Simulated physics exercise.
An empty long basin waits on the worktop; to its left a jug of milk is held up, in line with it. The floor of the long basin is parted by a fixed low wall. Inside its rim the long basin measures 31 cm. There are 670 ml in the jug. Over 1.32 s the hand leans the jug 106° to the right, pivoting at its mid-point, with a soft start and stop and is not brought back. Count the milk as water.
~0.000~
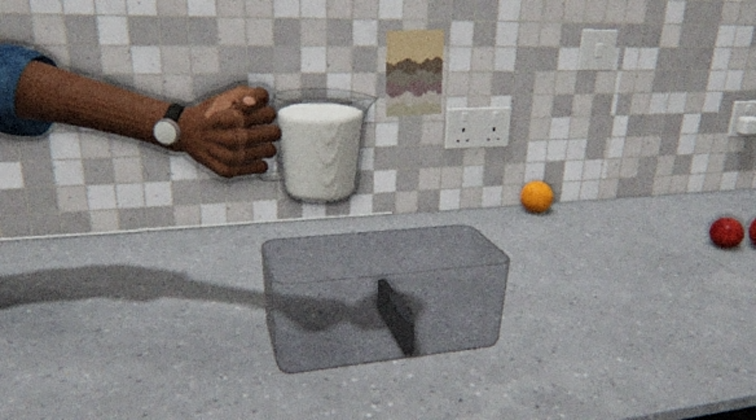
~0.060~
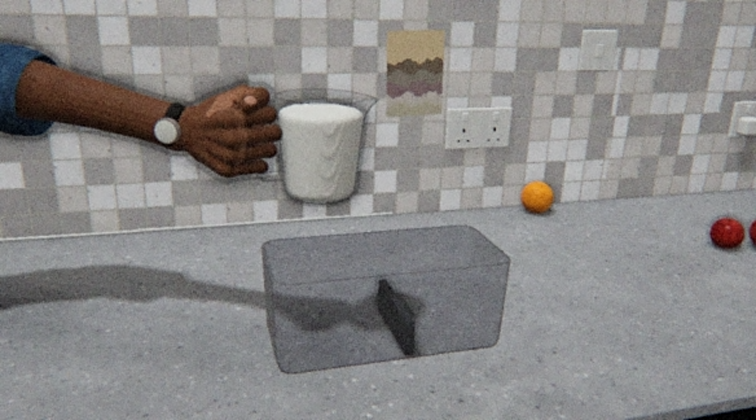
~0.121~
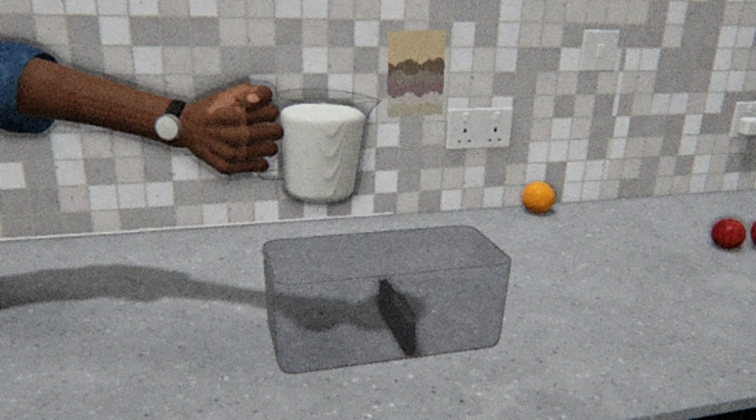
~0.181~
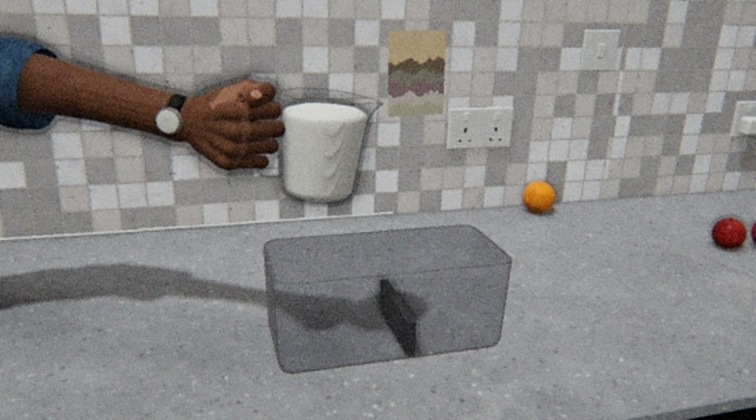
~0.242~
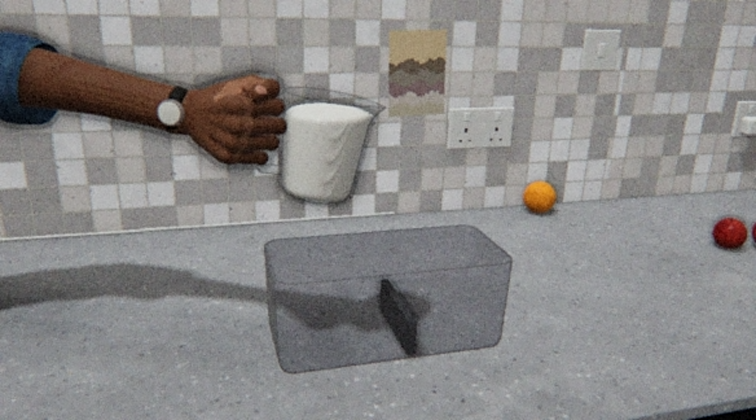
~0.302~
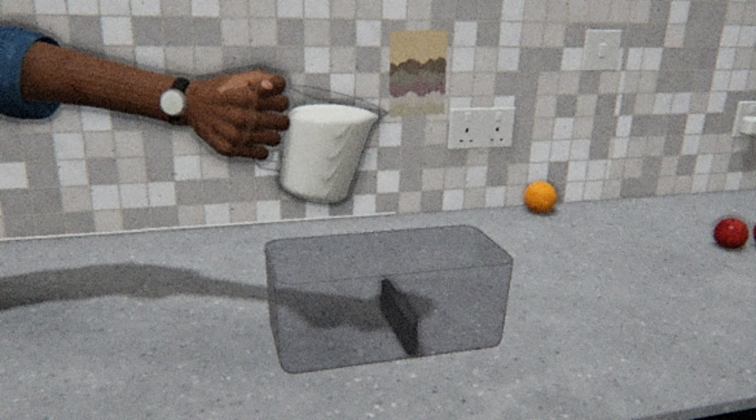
At the start, a hand wearing a watch holds a clear jug of white milk upright above and to the left of an empty see-through basin on a grey worktop. The hand then slowly leans the jug to the right, slightly at first and then further, until it is modestly tilted, the milk still inside.
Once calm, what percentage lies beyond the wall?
The far part has some 90 per cent.
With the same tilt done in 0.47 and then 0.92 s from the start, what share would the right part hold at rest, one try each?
First 85, then 90 per cent.
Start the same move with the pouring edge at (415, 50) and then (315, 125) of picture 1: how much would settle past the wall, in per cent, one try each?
In turn about 60 and 5 per cent.
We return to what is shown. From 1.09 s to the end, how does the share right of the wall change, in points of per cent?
It goes up by about 32.
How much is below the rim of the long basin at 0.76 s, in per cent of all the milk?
Near 7 in a hundred.
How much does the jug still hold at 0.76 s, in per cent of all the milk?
About 76 per cent.
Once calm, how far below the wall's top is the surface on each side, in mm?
Left about 46 mm, right about 14 mm.
After 0.76 s the tilt is 65° and 76 per cent is still to pour, 0 is left of the wall and 7 right of it.
After 1.09 s the tilt is 98° and 22 per cent is still to pour, 2 is left of the wall and 59 right of it.
After 1.44 s the tilt is 106° and 1 per cent is still to pour, 8 is left of the wall and 89 right of it.
After 1.82 s the tilt is 106° and 0 per cent is still to pour, 9 is left of the wall and 90 right of it.
In the end 9 per cent lies left of the wall, 90 right of it and 1 outside.
